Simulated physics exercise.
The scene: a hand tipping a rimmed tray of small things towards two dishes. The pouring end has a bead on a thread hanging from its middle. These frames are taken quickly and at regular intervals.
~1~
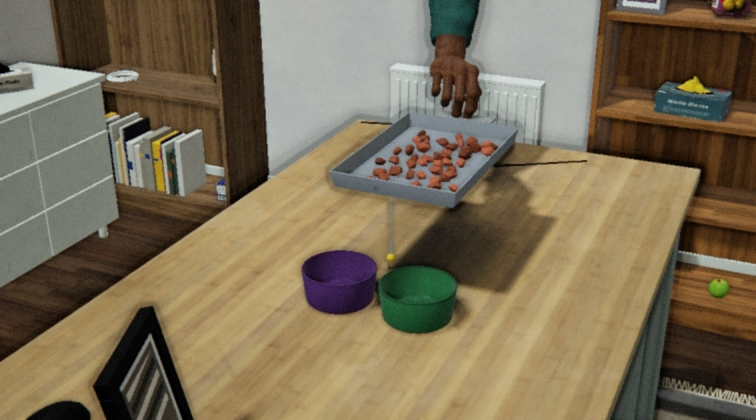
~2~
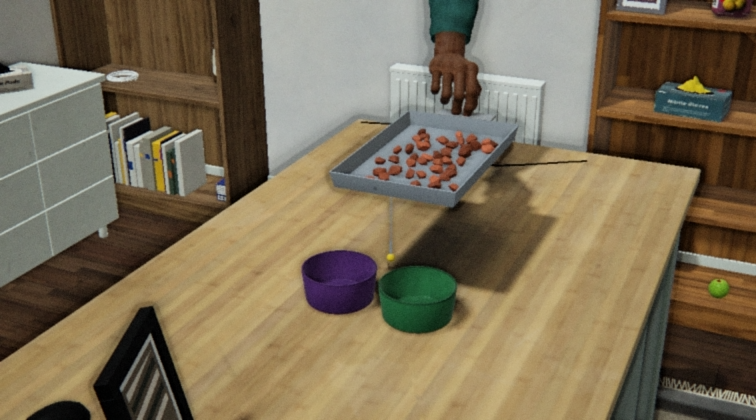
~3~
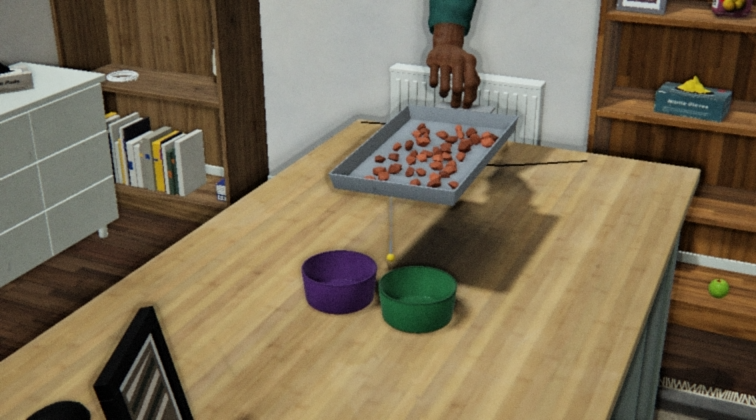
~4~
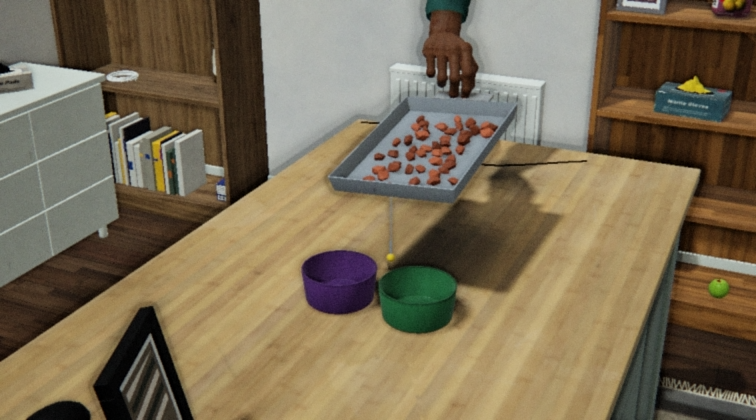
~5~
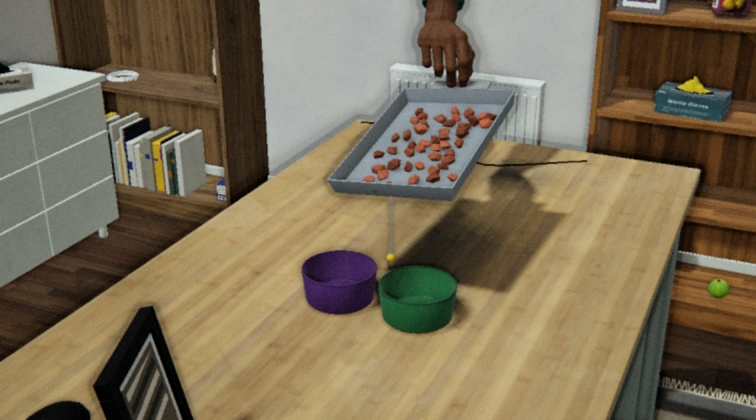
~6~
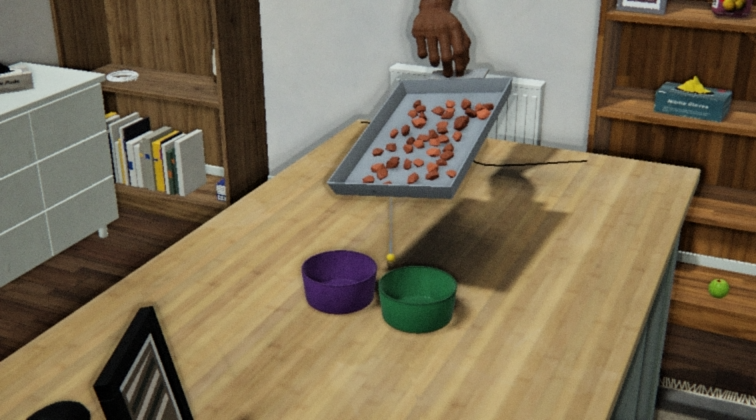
In a room with a white dresser, wooden shelves and a radiator, a long light wood table is seen from above at an angle, the view staying still. A hand above a rimmed grey tray of reddish bits is beyond a purple dish and a green dish, a yellow bead hanging below the tray. The tray's far end rises steadily, its near edge dips slightly leftward, and the bits shift slightly.
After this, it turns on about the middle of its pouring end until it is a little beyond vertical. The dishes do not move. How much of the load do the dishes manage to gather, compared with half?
They gather more than half of it.
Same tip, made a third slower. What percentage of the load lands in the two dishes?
Near 90 in a hundred.
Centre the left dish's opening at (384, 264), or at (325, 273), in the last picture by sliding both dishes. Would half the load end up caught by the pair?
At place one a lesser share; at place two the greater share.
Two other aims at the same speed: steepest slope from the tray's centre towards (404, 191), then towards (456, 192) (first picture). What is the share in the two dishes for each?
The first try yields 60 percent and the second 50 percent.
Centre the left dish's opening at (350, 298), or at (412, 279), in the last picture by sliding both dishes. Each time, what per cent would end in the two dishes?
First position: Some 0 %; second position: Some 0 %.
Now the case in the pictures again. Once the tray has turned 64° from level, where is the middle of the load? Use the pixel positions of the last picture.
Centre estimate: (356, 183).
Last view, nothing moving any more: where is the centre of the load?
Close to (335, 289) in the last picture.
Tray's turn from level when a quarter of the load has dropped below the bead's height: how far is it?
Somewhere around 80 degrees.
Shortly afterwards, tray tipped steeply; all but a few on the tray; a little in the air.
Next, tray tipped past a quarter turn; near half on the tray; near a third in the left dish; only a few outside both; a little in the air.
Some moments later, tray tipped past a quarter turn; the bulk in the left dish; a little outside both.
In the end, tray tipped past a quarter turn; none at all in the right dish; the bulk in the left dish; a little outside both.
